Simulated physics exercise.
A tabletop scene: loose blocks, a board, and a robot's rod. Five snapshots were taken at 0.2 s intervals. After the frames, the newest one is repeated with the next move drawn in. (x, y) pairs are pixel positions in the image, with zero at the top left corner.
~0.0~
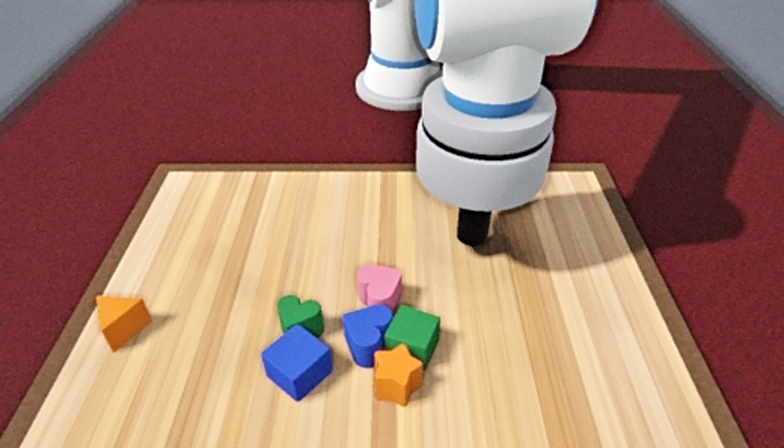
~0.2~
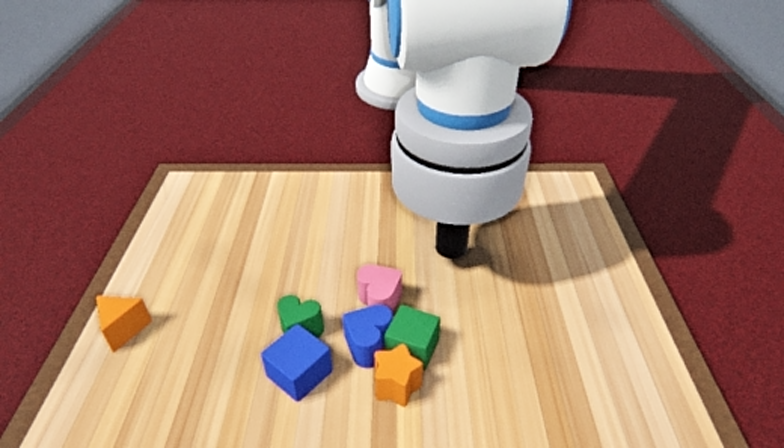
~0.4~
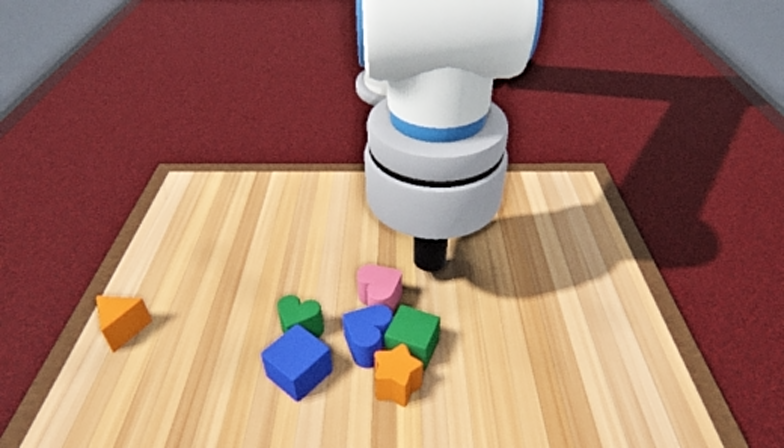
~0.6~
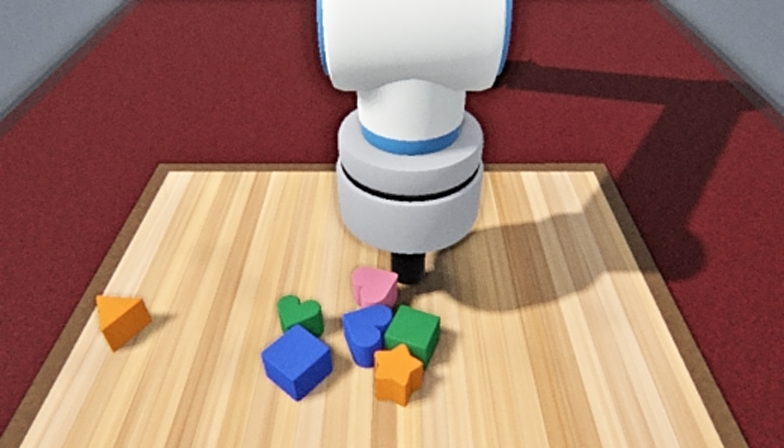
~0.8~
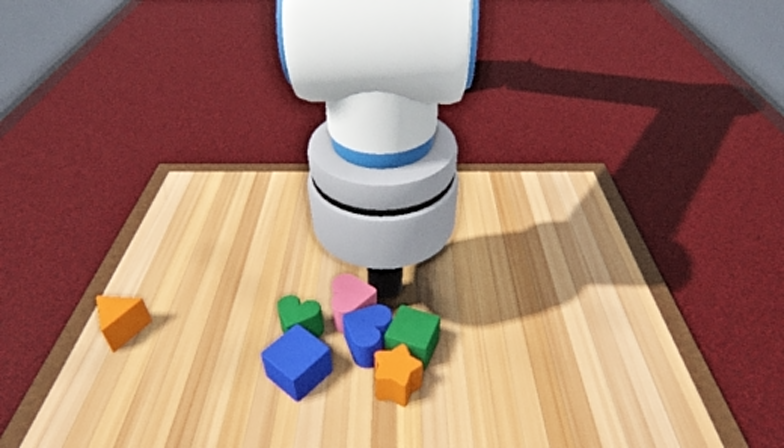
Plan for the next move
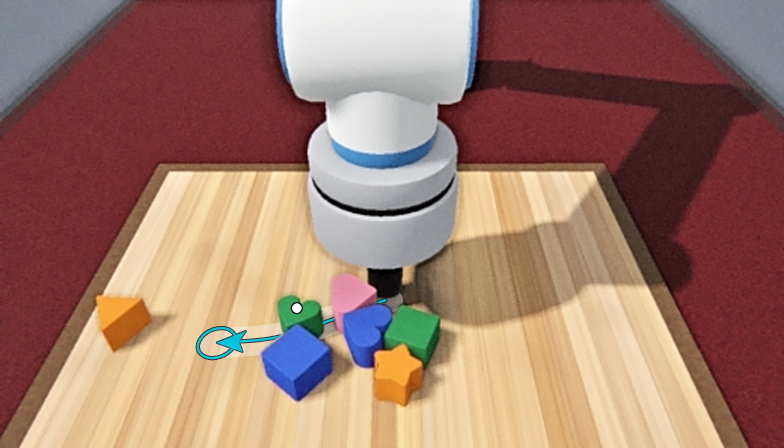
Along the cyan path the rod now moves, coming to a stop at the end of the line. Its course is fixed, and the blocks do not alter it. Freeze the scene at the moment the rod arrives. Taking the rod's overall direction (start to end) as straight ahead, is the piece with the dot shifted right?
Final answer: Yes.
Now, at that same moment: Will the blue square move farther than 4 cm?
It seems not.
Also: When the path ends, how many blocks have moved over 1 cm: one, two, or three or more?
It will shift three or more blocks.
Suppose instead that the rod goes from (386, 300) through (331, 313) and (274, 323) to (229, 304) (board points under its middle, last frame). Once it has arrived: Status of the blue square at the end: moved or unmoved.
It travels a centimetre or more.
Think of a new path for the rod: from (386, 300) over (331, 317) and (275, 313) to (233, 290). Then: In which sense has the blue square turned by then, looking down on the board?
Against the clock.
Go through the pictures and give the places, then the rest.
Rod's lower end (472, 236); blue square (295, 350); green heart block (297, 308); pink heart block (379, 279); blue heart block (368, 322), in the first picture.
Rod (451, 248); blocks still, in the second picture.
Rod (430, 261); blocks still, in the third picture.
Rod (408, 273); pink heart block (374, 282), in the fourth picture.
Rod (385, 286); blue square (295, 350); green heart block (297, 308); pink heart block (350, 292); blue heart block (368, 322), in the fifth picture.
Drawn move, from (386, 300) over (306, 329) to (217, 343); the dot is on the green heart block.
The first path, step by step. One third of the way, rod (331, 306); blue square (285, 359), turned 25° anticlockwise; green heart block (261, 313), turned 60° clockwise; pink heart block (297, 316).
Two thirds of the way, rod (274, 323); blue square (277, 366), turned 50° anticlockwise; green heart block (210, 320), turned 85° clockwise; pink heart block (238, 335).
At the end, rod (212, 329); blue square (277, 366), turned 50° anticlockwise; green heart block (165, 326), turned 110° clockwise; pink heart block (195, 352), turned 35° anticlockwise; blue heart block still.
